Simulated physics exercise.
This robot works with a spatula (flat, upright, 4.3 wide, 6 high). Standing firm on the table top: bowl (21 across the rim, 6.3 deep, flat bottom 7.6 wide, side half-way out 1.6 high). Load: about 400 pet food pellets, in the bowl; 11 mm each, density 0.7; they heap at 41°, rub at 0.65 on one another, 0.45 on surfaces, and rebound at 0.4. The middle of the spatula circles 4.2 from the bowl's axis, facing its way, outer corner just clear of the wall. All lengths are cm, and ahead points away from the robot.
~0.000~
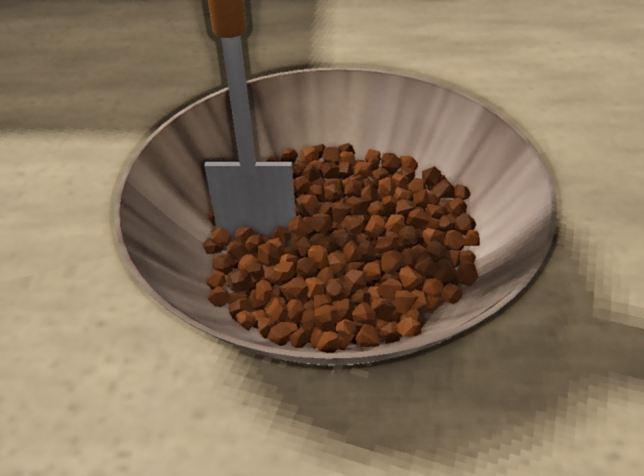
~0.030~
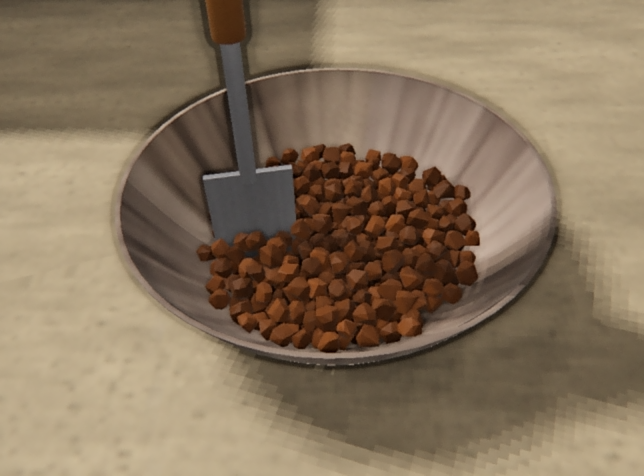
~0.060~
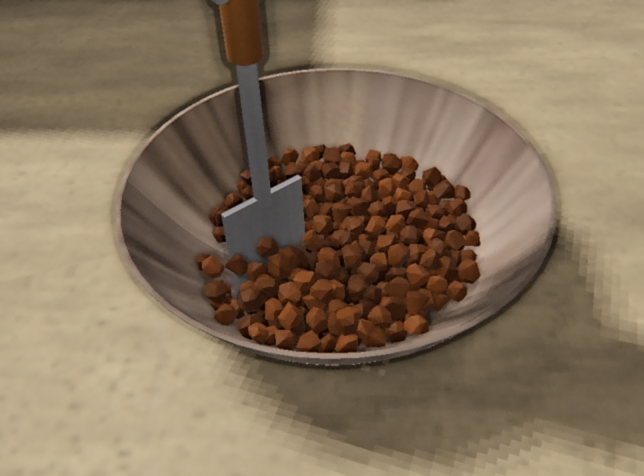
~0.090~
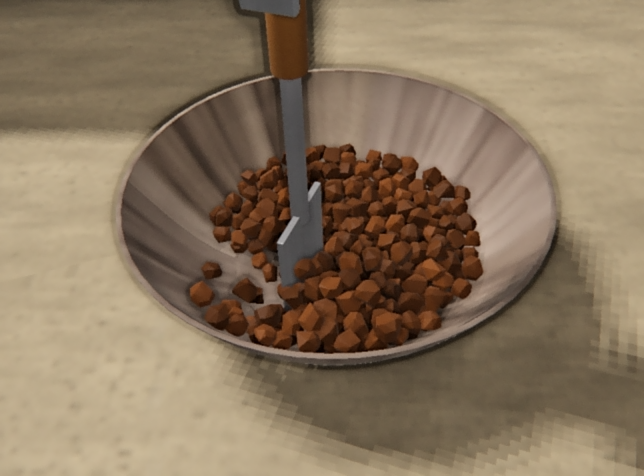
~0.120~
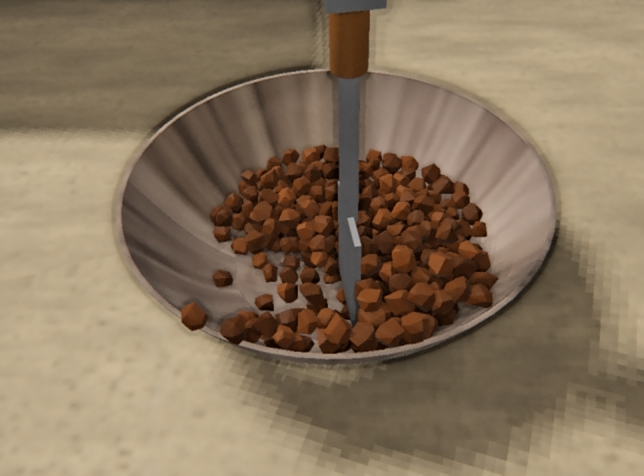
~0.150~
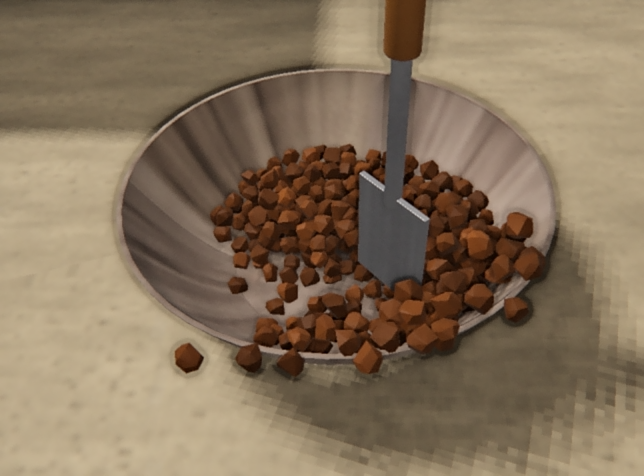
At the start, a flat metal spatula with an orange-brown handle stands at the left side of a bowl of reddish-brown pellets. It turns and sweeps rightward through them, opening a gap on the left and pushing pellets toward the right rim. By the end, several pellets are over or outside the bowl's edge.
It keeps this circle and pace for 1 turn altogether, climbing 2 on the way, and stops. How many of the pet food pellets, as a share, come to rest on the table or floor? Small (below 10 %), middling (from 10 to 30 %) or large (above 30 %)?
On the table or floor the share is middling, from 10 to 30 %.
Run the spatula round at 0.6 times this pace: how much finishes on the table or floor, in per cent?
Some 5 per cent.
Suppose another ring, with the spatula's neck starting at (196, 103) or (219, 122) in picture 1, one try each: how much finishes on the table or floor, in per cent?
Some 0 and 15 per cent.
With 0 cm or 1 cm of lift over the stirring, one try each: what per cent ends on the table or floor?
Some 20 and 20 per cent.
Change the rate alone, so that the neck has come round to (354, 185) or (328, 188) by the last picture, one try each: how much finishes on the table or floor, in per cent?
About 10 and 5 per cent.
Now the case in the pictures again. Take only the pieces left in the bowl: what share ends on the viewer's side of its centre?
About 40 per cent.
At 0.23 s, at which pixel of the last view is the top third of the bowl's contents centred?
Around (442, 148).
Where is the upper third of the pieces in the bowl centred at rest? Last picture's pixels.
Around (309, 188).
By 0.23 s, 215° round, highest piece 12 above the table; 370 in the bowl, 3 on the table or floor, 25 in flight or on the tool.
By 0.32 s, 298° round, highest piece 11 above the table; 348 in the bowl, 21 on the table or floor, 29 in flight or on the tool.
By 0.56 s, 0° round, highest piece 5 above the table; 330 in the bowl, 68 on the table or floor.
By 1.26 s, 0° round, highest piece 5 above the table; 330 in the bowl, 68 on the table or floor.
Final count, 330 in the bowl, 68 on the table or floor. That is 17 % on the table or floor.
